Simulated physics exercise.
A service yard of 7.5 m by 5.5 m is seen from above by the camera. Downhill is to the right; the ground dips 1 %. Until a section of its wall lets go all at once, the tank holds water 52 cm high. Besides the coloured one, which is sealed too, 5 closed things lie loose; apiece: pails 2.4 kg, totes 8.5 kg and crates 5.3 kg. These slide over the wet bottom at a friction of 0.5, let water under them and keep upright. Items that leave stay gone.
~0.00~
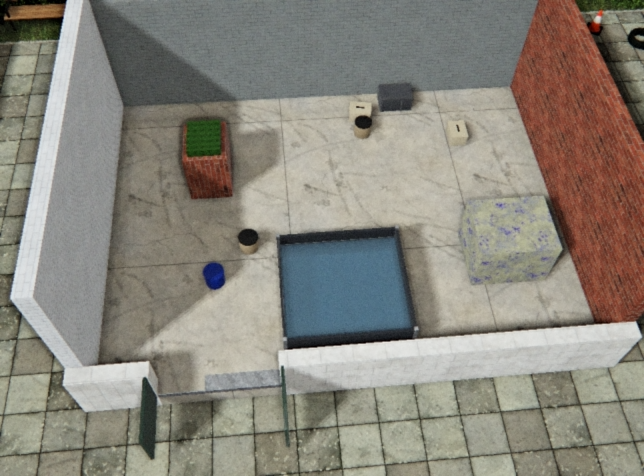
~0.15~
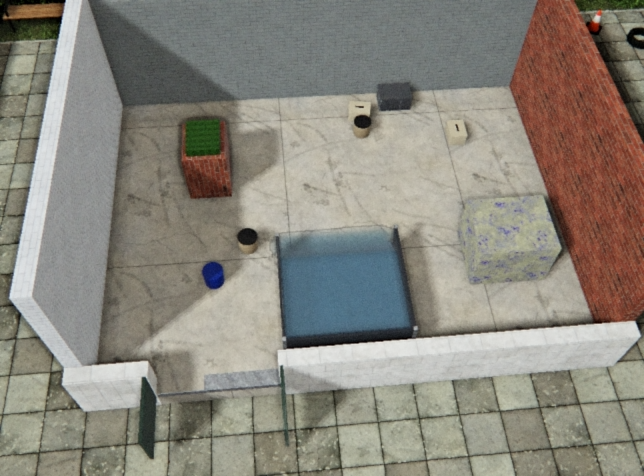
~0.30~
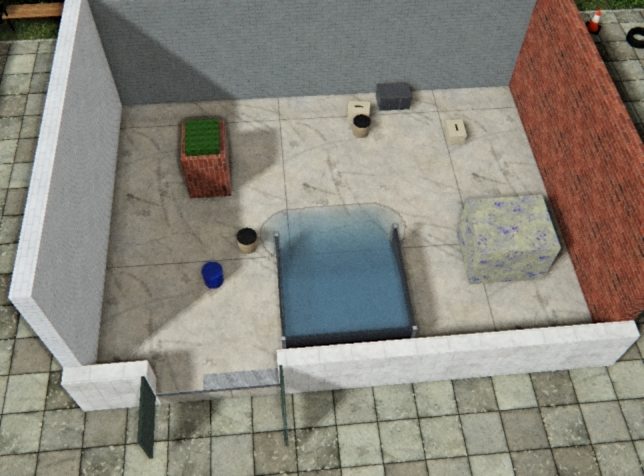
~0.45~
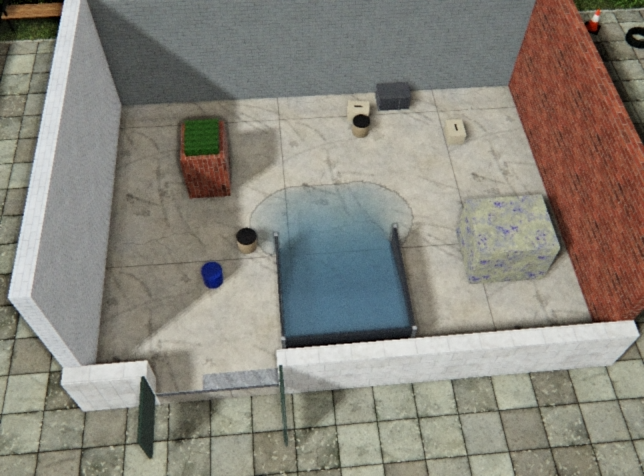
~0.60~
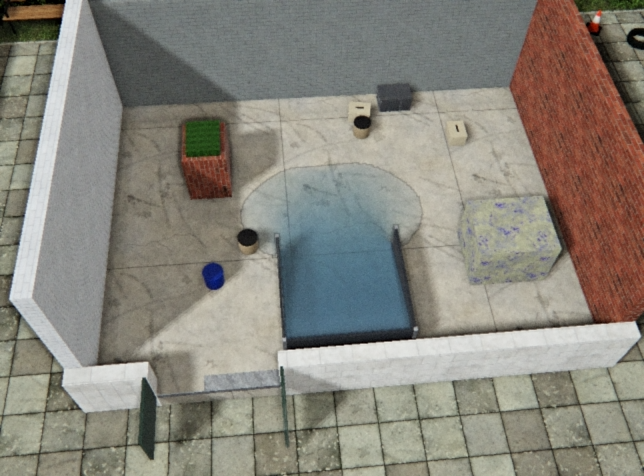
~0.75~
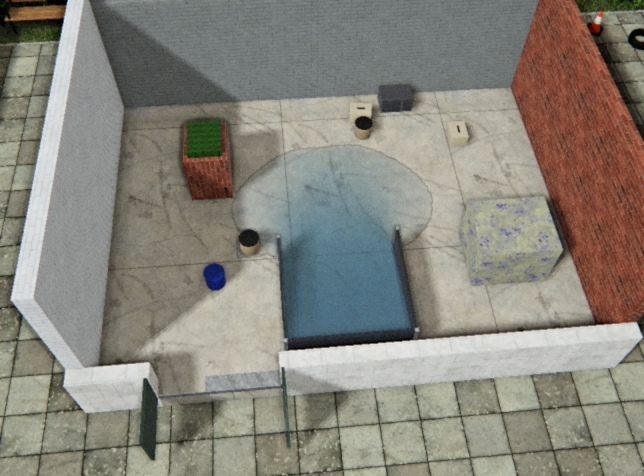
Water in a dark-walled tank at the front of a walled yard flows out over the side facing the back wall, spreading across the pale floor in a widening rounded sheet, while the blue pail and other loose objects stay put.
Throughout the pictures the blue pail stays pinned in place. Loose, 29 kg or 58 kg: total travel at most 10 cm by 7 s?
Lighter suffices.
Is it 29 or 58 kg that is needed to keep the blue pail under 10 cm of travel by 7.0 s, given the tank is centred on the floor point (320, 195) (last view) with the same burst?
Then, in short, the light one works.
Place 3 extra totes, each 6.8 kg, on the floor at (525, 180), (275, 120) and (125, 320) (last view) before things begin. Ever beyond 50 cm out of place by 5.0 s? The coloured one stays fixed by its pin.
Each in turn: Further than that, further than that, not that far.
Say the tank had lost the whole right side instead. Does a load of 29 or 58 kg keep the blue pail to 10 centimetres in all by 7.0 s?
In that case the lower weight is enough.
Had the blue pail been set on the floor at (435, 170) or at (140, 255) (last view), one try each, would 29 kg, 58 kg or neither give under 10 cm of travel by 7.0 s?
Order kept: Light pick works, light pick works.
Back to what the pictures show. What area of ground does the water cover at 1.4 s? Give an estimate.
Some 16 m2 of it.
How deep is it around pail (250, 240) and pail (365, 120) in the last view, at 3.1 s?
First roughly 1 cm, second roughly 10 cm.
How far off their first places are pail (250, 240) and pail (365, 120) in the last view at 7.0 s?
So the first is off by 10 centimetres, the second by 250 centimetres.
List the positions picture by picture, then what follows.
The blue pail at (213, 271), on the bottom; 3.1 m2 under water; 0 of 6 have shifted, in the first picture.
The blue pail at (212, 271) rests on the ground; water covers 4.0 m2; 0 of 6 have shifted, in the second picture.
The blue pail at (212, 271) rests on the ground; water covers 5.0 m2; 0 of 6 have shifted, in the third picture.
The blue pail at (211, 271), on the bottom; water covers 6.3 m2; 0 of 6 have shifted, in the fourth picture.
The blue pail at (212, 272) rests on the ground; water covers 7.8 m2; 0 of 6 have shifted, in the fifth picture.
The blue pail at (214, 272) rests on the ground; 9.3 m2 under water; 0 of 6 have shifted, in the sixth picture.
After 1.4 s the blue pail would be 0 cm from its start with 29 kg and 0 cm from its start with 58 kg; 0 cm of water round it then.
After 3.1 s the blue pail would be 0 cm from its start with 29 kg and 0 cm from its start with 58 kg; 0 cm of water round it then.
After 4.9 s the blue pail would be 0 cm from its start with 29 kg and 0 cm from its start with 58 kg; 0 cm of water round it then.
After 7.0 s the blue pail would be 0 cm from its start with 29 kg and 0 cm from its start with 58 kg; 3 cm of water round it then.
